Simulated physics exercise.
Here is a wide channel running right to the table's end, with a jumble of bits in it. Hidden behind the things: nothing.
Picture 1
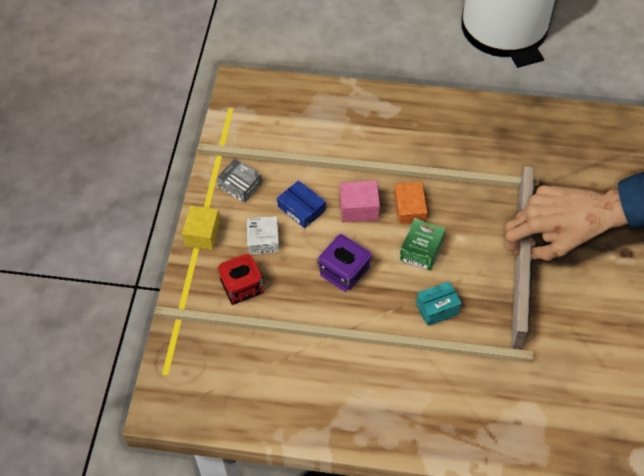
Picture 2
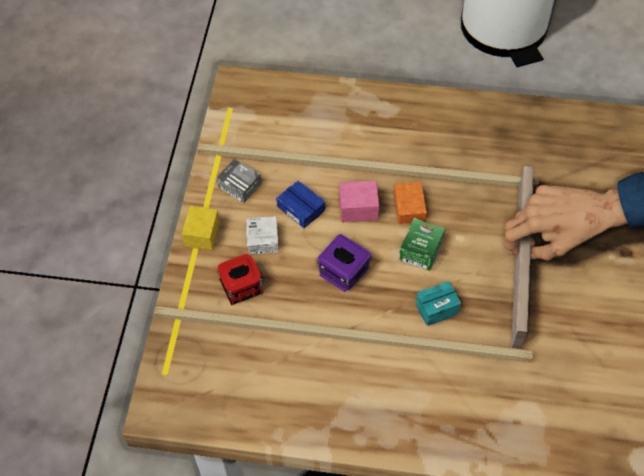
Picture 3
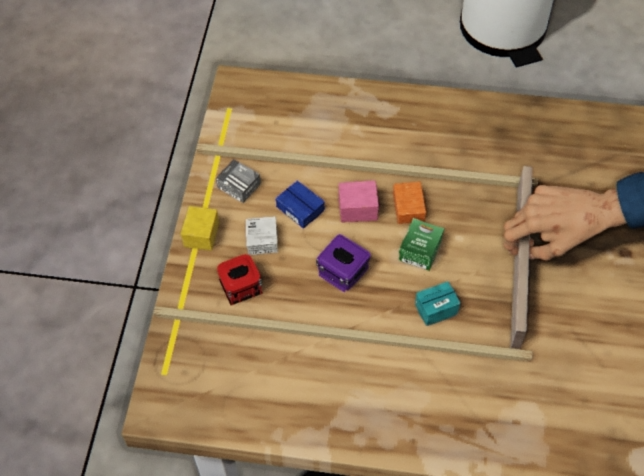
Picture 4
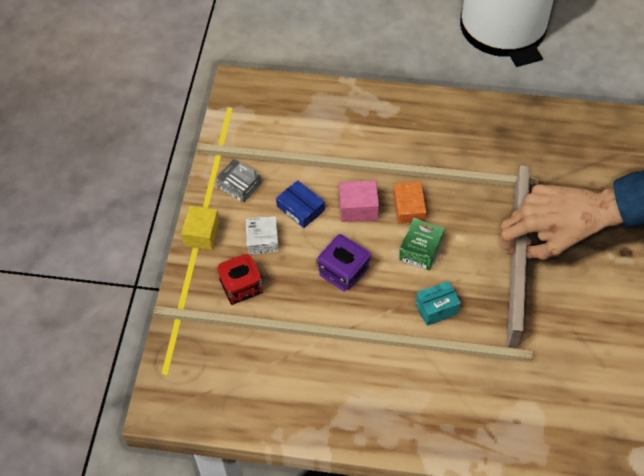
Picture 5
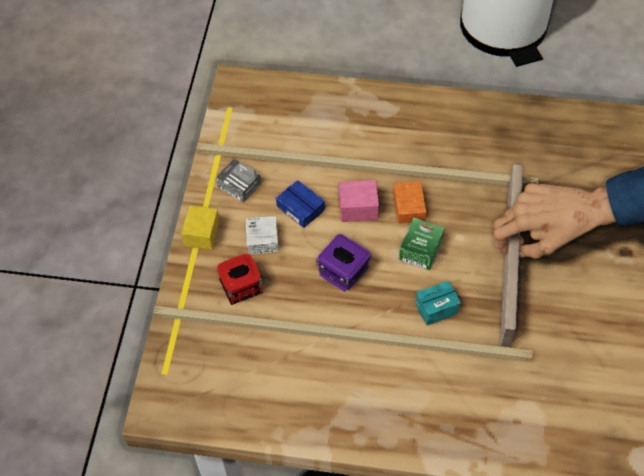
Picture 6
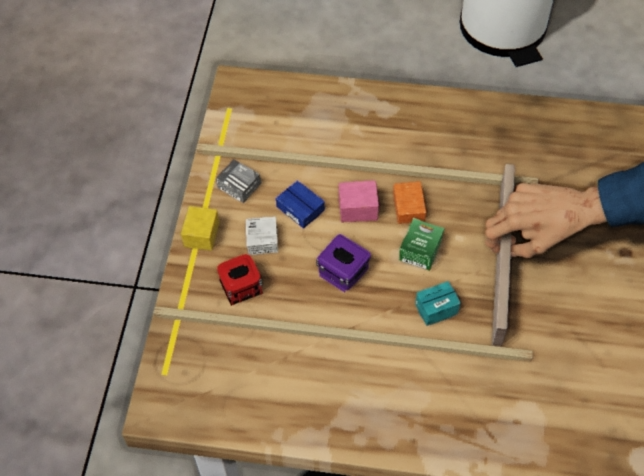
On a wooden table, a hand slides a board slightly left between two rails, while the scattered colourful blocks and boxes stay still.
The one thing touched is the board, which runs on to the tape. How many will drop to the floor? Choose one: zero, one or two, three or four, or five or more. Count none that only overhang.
Five or more.
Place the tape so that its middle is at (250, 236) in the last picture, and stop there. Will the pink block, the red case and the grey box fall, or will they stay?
Pink block stays put, red case stays put, grey box goes off.
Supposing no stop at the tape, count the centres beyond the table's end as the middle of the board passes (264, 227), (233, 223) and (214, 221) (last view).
2, 3 and 6.
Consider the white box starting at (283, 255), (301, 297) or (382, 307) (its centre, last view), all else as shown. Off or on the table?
Results in order - down; down; down.
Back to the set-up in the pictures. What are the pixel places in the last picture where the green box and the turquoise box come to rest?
One is at about (186, 210), the other at about (165, 291).
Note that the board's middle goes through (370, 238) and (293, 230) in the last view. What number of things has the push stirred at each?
Counts: 6, 9.
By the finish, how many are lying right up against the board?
3 touch it.
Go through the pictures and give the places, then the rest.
Yellow block (202, 228); grey box (240, 181); red case (241, 279); board (523, 256); tape (201, 230), in the first picture.
Grey box (239, 181); white box (262, 235), in the second picture.
Red case (240, 279); purple case (344, 263), in the third picture.
Yellow block (201, 228); pink block (359, 201), in the fourth picture.
Grey box (239, 181); green box (422, 244), in the fifth picture.
Yellow block (201, 228); grey box (239, 181); red case (240, 279); board (504, 253); tape (200, 230), in the sixth picture.
Early on, none off yet; yellow block at rest near (201, 228); grey box at rest near (239, 181); red case at rest near (240, 279).
A while later, none off yet; yellow block at rest near (201, 228); grey box travelled about its own width near (216, 175); red case at rest near (240, 279).
Further along, one off so far; yellow block travelled about its own width near (168, 224); grey box in the air near (180, 264); red case travelled well along near (180, 279).
Finally, the number that fall off is five or more; lost, pink block, purple case, blue box, white box, red case, grey box and yellow block.
